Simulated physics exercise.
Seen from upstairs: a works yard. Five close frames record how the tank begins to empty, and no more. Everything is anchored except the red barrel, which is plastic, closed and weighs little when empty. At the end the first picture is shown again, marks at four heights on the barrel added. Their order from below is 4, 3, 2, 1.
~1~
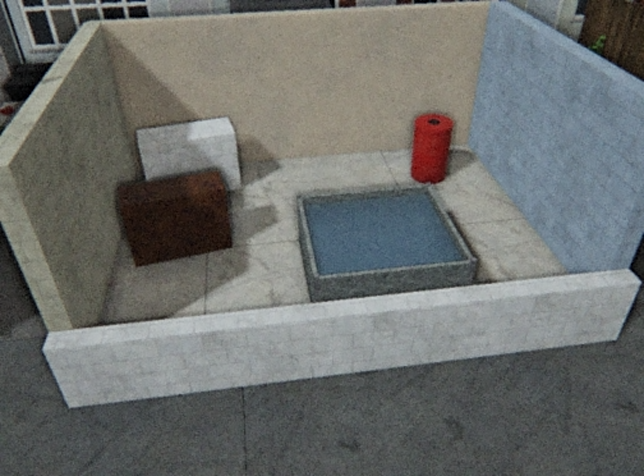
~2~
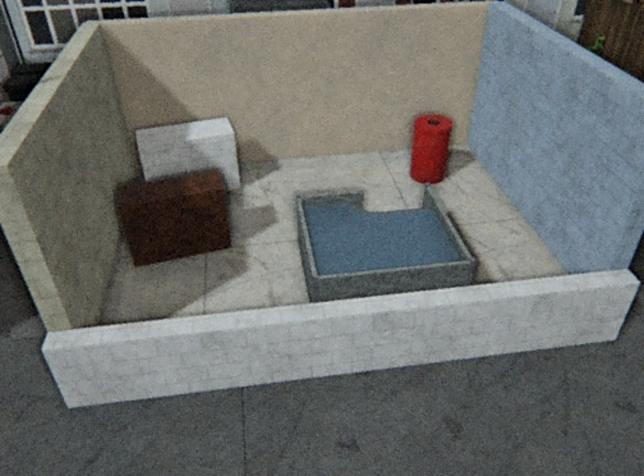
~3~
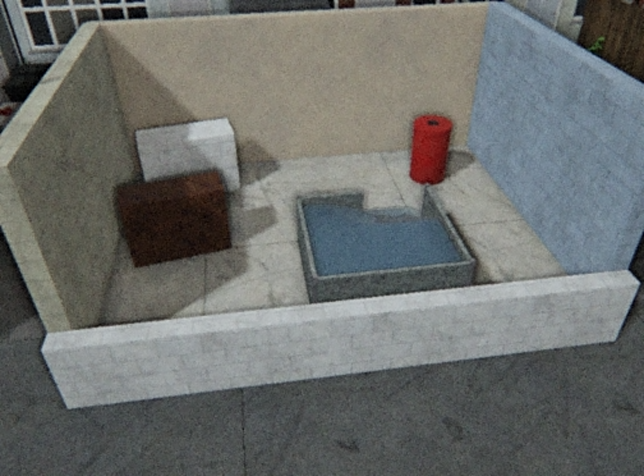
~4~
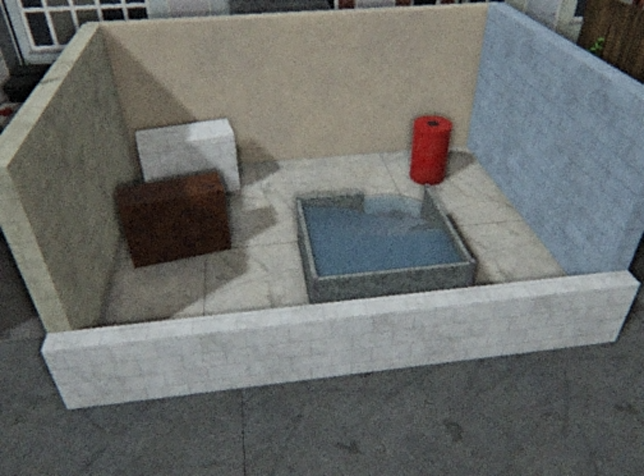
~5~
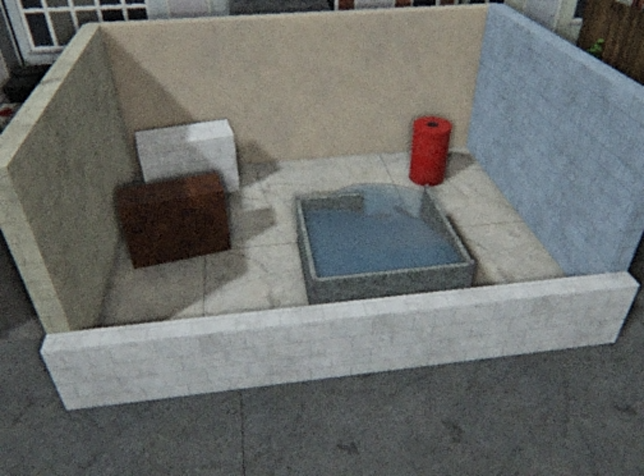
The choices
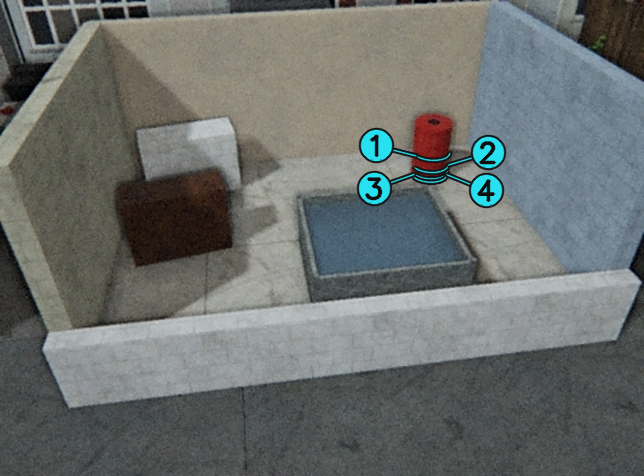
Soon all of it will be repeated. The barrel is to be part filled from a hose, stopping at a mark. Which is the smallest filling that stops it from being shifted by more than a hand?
Go for 1.
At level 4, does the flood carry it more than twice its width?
Yes, it does.
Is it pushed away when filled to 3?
Yes, that goes wrong.
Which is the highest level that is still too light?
Level 2.
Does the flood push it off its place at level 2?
Yes.
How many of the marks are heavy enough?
One of the four.
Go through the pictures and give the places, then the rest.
Lid of the red barrel at (434, 122); tank full, its middle at (378, 232), in the first picture.
Water covers 2 % of the ground, mostly out of sight from here, in the second picture.
Water covers 4 % of the ground, mostly out of sight from here, in the third picture.
In the fourth picture, 6 % of the ground under water, its edge towards the barrel at (428, 209).
Lid of the red barrel at (433, 125); 10 % of the ground under water, its edge towards the barrel at (424, 195), in the fifth picture.
In cyan, 1 at (436, 160); 2 at (435, 172); 3 at (434, 178); 4 at (434, 182); from the bottom up 4, 3, 2, 1.
With 1, it does not move.
With 2, it is pushed about half its own width away.
With 3, it is pushed about 4 times its own width away.
With 4, it is pushed about 5 times its own width away.
